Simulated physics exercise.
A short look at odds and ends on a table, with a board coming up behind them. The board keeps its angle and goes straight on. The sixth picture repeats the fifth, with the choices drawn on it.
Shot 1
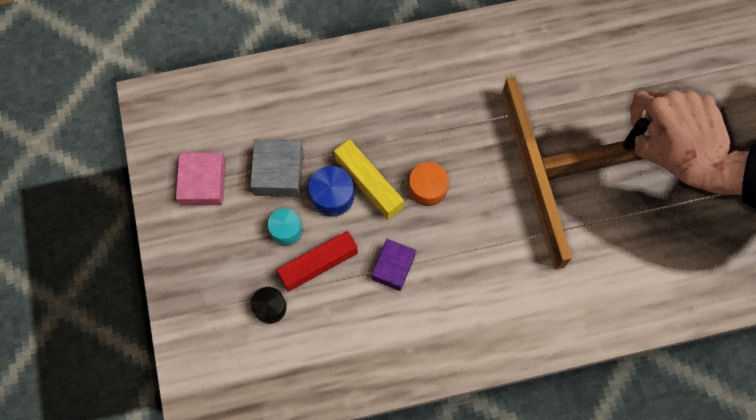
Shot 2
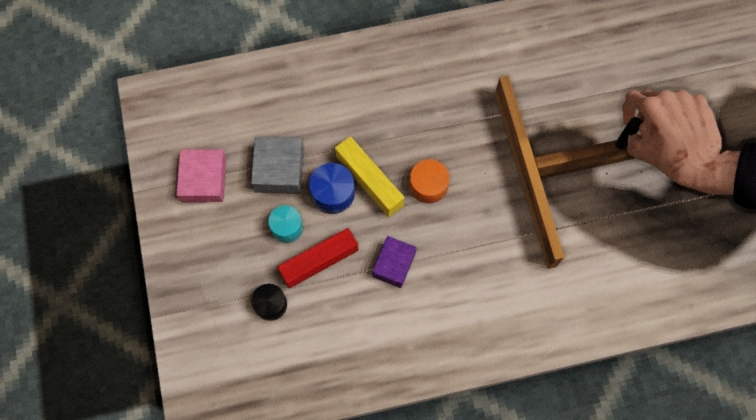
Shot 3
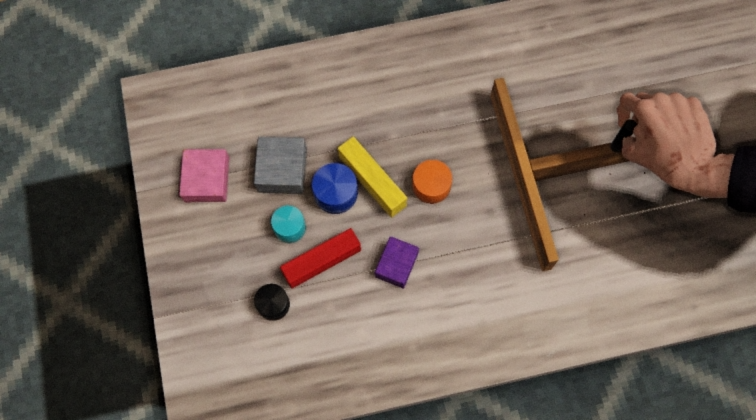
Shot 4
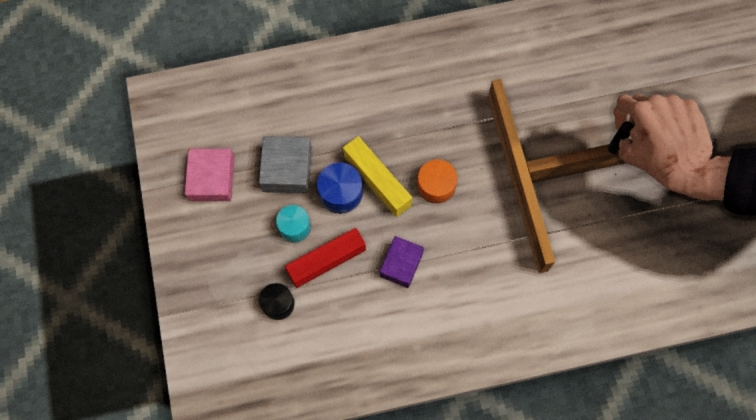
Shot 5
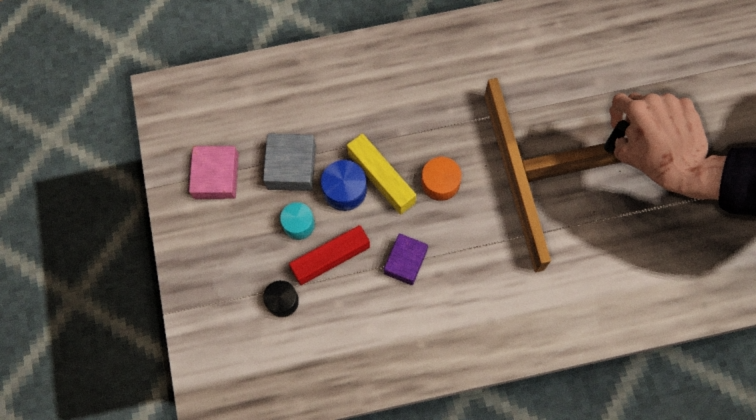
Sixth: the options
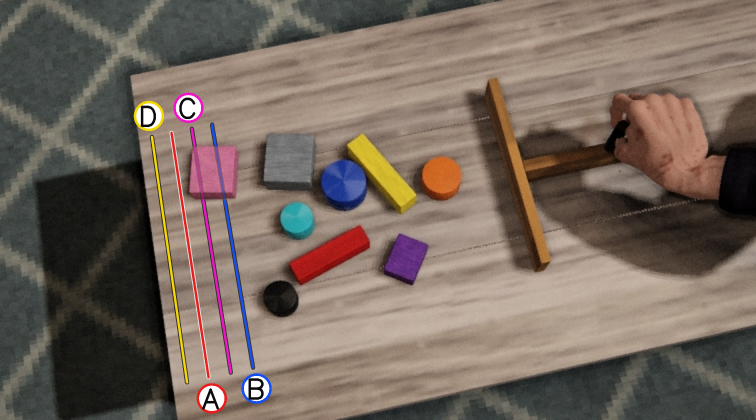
A hand slides a wooden board slightly left across the table toward several small colored objects.
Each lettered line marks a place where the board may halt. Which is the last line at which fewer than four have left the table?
At C, and not beyond.
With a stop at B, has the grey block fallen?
No.
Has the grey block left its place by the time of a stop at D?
By then, yes.
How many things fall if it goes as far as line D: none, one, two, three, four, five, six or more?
In all, six or more.
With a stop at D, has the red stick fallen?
By then, yes.
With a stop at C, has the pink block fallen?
By then, yes.
On the marked copy, A at (189, 249); B at (232, 240); C at (210, 245); D at (169, 254).
Taking C. A third of the way, board (409, 190); purple block (396, 265); grey block (283, 160).
Two thirds of the way, board (298, 214); pink block (191, 165); turquoise tin (237, 254).
When it is over, board (207, 233); pink block over the edge; turquoise tin over the edge; two fallen.
As for the rest, A drops six; B is within the limit but short; D drops eight.
